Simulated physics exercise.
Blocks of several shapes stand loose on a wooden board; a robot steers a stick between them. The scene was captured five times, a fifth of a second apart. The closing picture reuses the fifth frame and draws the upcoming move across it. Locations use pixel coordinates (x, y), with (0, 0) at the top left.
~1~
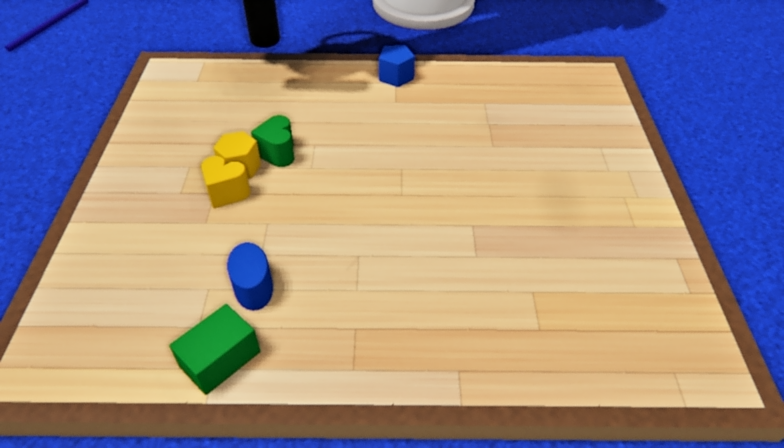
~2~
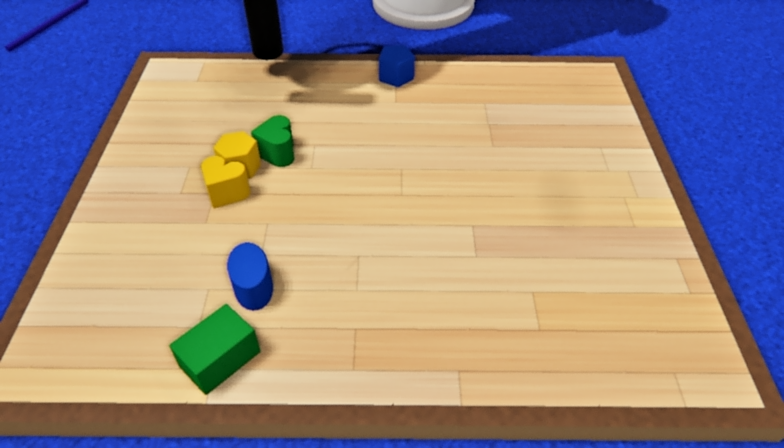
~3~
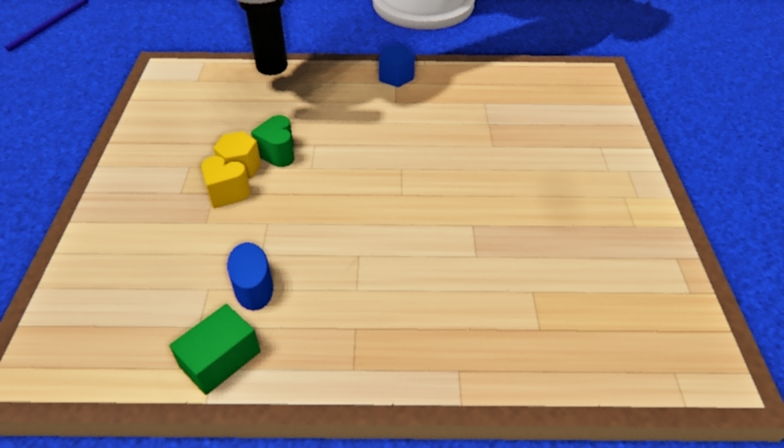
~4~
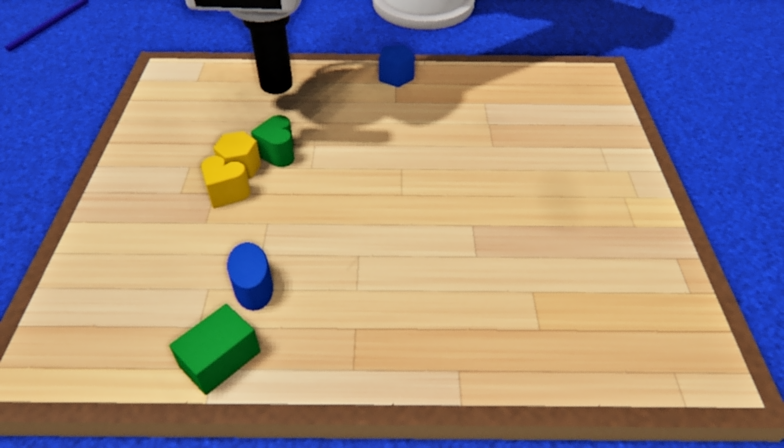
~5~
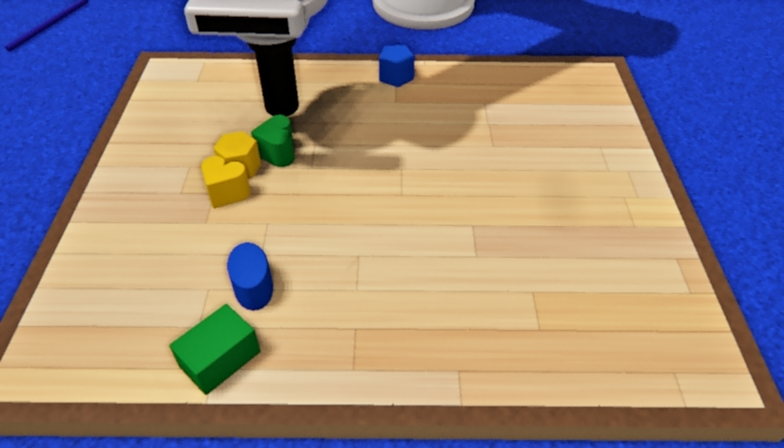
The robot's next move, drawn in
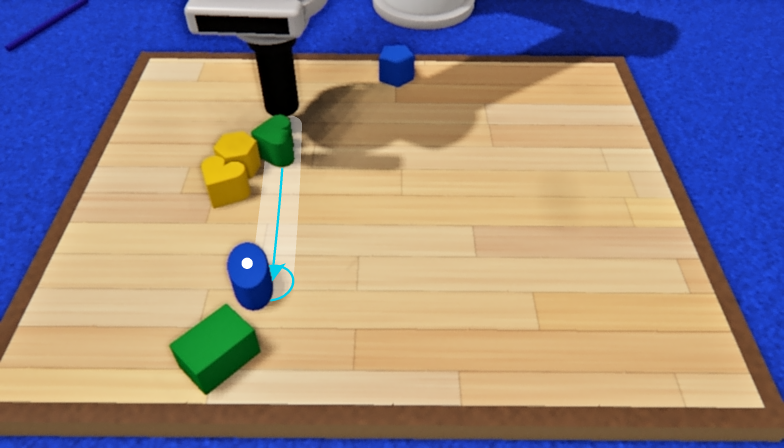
A black stick held by a robot arm moved down from the top edge of the wooden board toward the green heart, while the yellow, blue and green blocks all stayed where they were.
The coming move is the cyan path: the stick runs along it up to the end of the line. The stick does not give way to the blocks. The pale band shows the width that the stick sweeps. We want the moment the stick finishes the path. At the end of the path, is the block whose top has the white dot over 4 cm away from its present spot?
I believe not.
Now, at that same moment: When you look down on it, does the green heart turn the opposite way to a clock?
I believe not.
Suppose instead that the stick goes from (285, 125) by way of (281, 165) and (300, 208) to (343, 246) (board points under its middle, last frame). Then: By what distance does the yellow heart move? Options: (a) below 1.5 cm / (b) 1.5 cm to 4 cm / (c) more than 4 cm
I'll go with a - below 1.5 cm.
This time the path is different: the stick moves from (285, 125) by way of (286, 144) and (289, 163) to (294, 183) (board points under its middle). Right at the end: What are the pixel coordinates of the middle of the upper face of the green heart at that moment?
Expect it around (257, 174).
The drawn path runs from (285, 125) to (272, 283); the dot is on the blue oval.
On the path given first. One third of the way, stick at (279, 153); yellow heart at (214, 172), turned 15° anticlockwise; yellow hexagon at (228, 148), turned 20° clockwise; green heart at (260, 169), turned 70° clockwise.
Two thirds of the way, stick at (275, 204); yellow heart at (214, 172), turned 15° anticlockwise; yellow hexagon at (228, 148), turned 20° clockwise; green heart at (234, 212).
At the end, stick at (268, 266); yellow heart at (214, 172), turned 15° anticlockwise; yellow hexagon at (228, 148), turned 20° clockwise; blue oval at (236, 295); green heart at (229, 218), turned 155° clockwise.
